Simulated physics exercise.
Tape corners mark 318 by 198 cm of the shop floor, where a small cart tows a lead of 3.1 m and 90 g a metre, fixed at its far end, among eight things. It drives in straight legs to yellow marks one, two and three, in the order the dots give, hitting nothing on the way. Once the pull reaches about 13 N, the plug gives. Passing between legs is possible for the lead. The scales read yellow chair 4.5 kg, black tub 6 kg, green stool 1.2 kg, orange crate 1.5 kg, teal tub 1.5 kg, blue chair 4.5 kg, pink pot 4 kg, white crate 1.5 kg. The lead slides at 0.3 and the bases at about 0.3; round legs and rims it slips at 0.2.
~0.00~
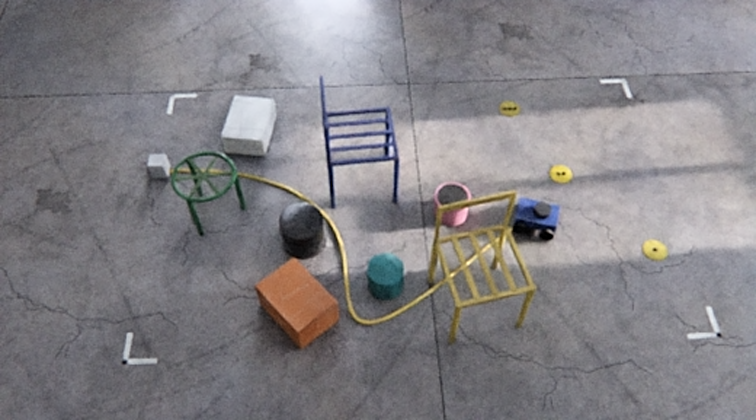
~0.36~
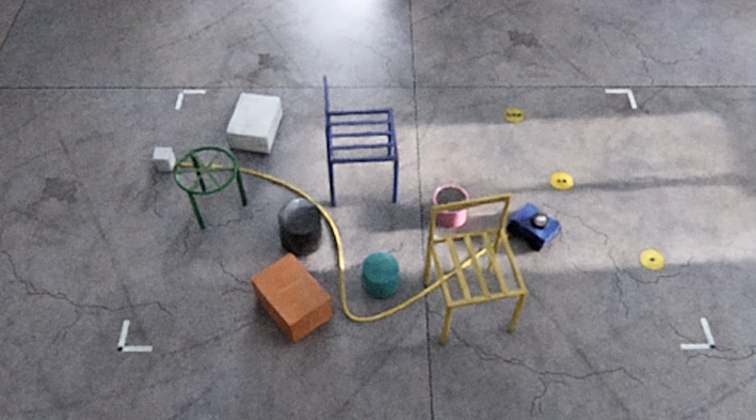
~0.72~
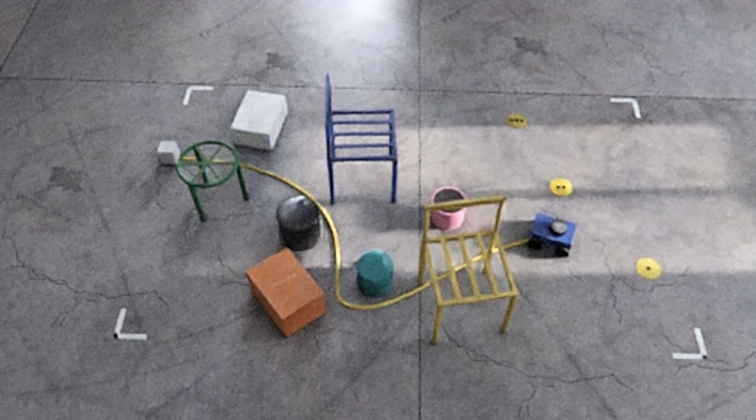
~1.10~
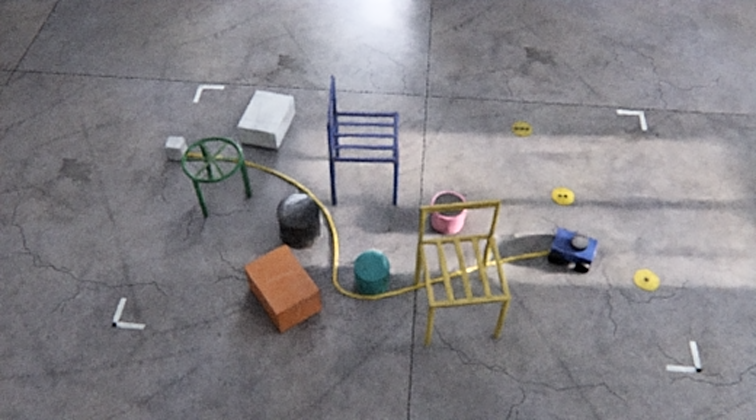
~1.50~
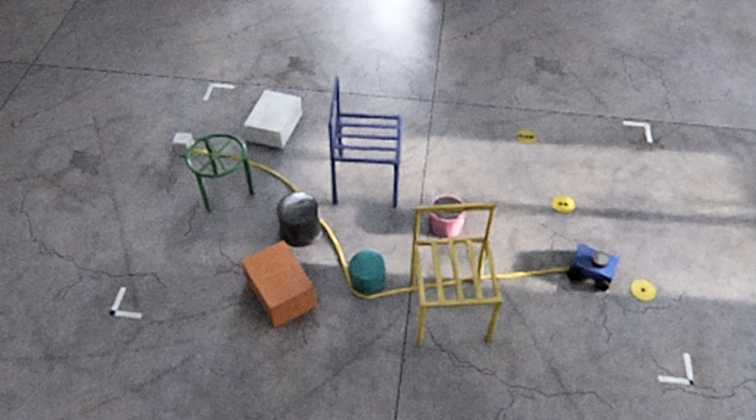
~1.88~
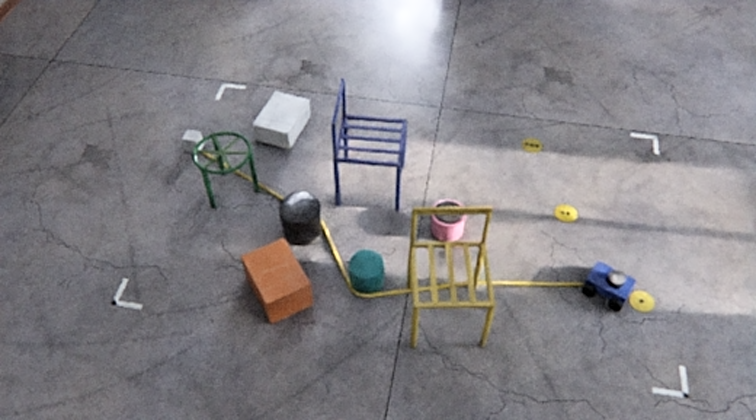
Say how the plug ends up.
The connection breaks.
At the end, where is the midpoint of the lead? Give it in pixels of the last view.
The halfway point sits near pixel (437, 309).
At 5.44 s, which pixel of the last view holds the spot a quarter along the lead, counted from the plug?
About (373, 251).
At 3.1 s, cart at (620, 274), plug out; teal tub 20 cm off its start.
At 4.2 s, cart at (578, 226), plug out; teal tub 20 cm off its start.
At 5.4 s, cart at (549, 179), plug out; teal tub 20 cm off its start at (388, 243).
At 6.6 s, cart at (532, 145), plug out; teal tub 20 cm off its start.
At 7.0 s, cart at (532, 145), plug out; teal tub 20 cm off its start at (388, 243).
